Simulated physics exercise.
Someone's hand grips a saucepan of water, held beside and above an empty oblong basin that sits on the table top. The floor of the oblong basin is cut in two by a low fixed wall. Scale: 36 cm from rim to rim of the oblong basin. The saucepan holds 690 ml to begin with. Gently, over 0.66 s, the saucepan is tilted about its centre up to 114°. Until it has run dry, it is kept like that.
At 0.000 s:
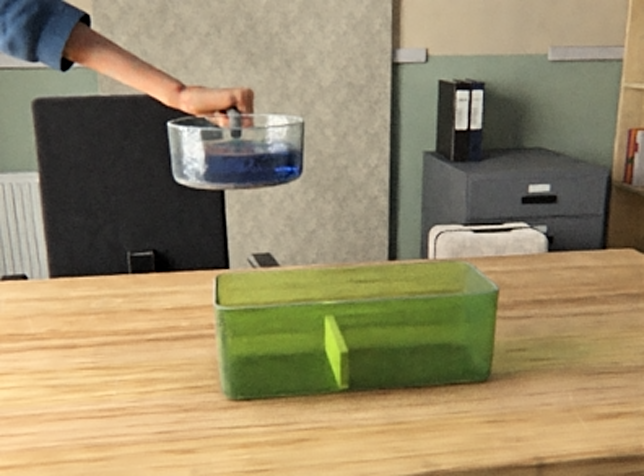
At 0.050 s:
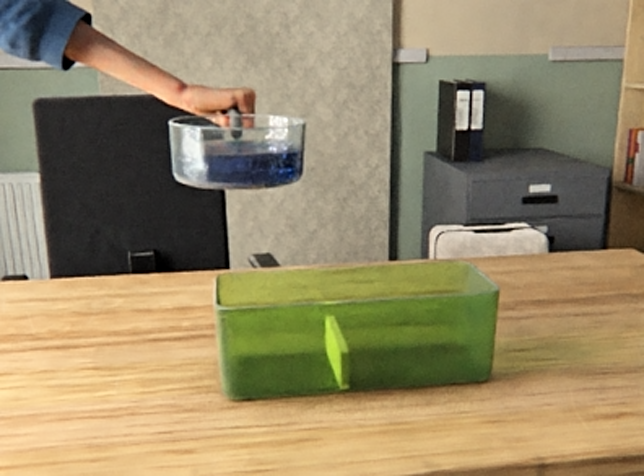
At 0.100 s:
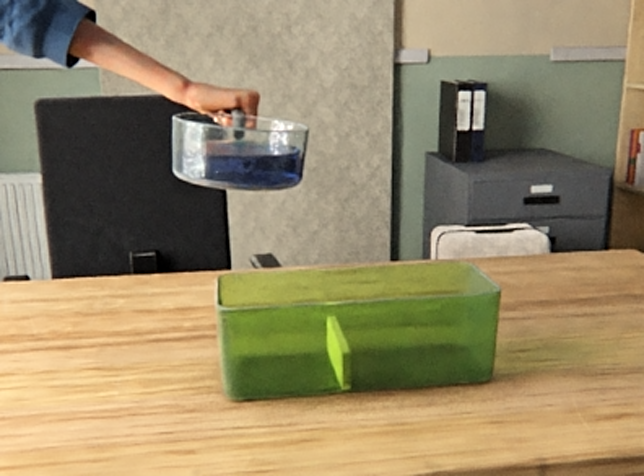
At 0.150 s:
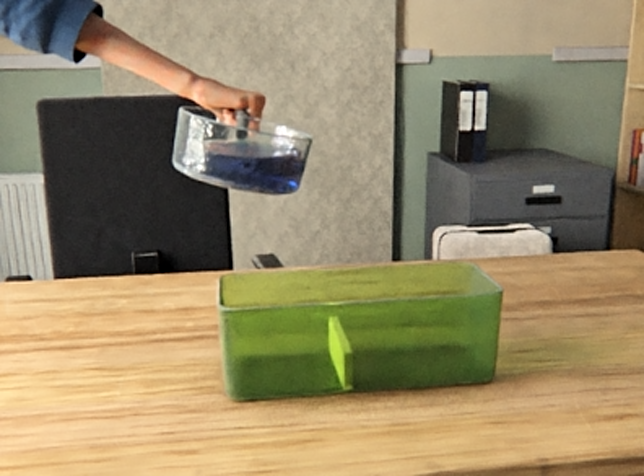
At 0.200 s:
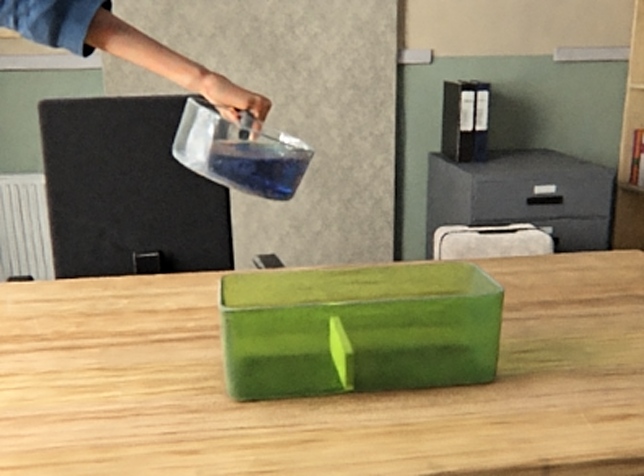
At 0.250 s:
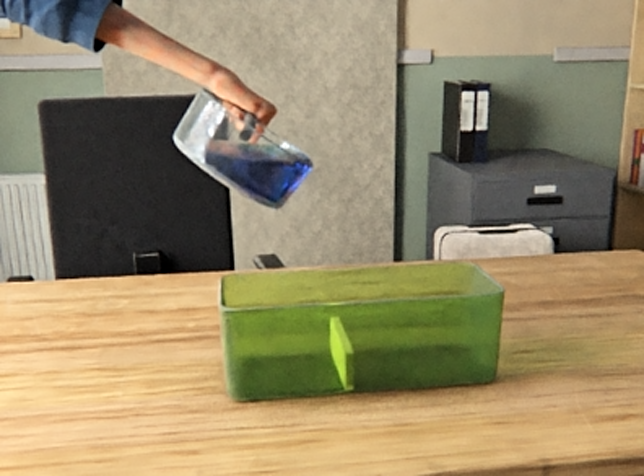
A hand reaching in from the upper left, its arm in a blue sleeve, holds a clear glass saucepan of blue water in an office, seen from the front and slightly above a wooden table. Below sits an empty green oblong basin with a low upright wall, before a black chair and grey cabinet. The hand steadily tilts the saucepan down to the right.
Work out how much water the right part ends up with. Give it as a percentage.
I would put it at 50 per cent.
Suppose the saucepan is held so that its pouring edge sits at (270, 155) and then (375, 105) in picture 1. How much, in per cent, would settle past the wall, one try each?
Roughly 15 per cent the first time and 85 per cent the second.
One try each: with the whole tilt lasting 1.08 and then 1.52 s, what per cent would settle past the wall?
In order, 60 and 65 per cent.
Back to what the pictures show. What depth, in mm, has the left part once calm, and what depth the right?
Left part: About 18 mm; right part: About 14 mm.
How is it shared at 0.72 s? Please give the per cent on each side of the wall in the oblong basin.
Left roughly 40 per cent, right roughly 50.
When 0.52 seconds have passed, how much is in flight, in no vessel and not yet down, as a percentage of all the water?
About 56 per cent.
By 0.52 s the tilt is 102° and 16 per cent is still to pour, 3 is left of the wall and 25 right of it.
By 0.72 s the tilt is 114° and 3 per cent is still to pour, 41 is left of the wall and 50 right of it.
By 0.93 s the tilt is 114° and 0 per cent is still to pour, 48 is left of the wall and 49 right of it.
By 1.16 s the tilt is 114° and 0 per cent is still to pour, 48 is left of the wall and 50 right of it.
At rest 48 per cent lies left of the wall, 50 right of it and 2 outside.
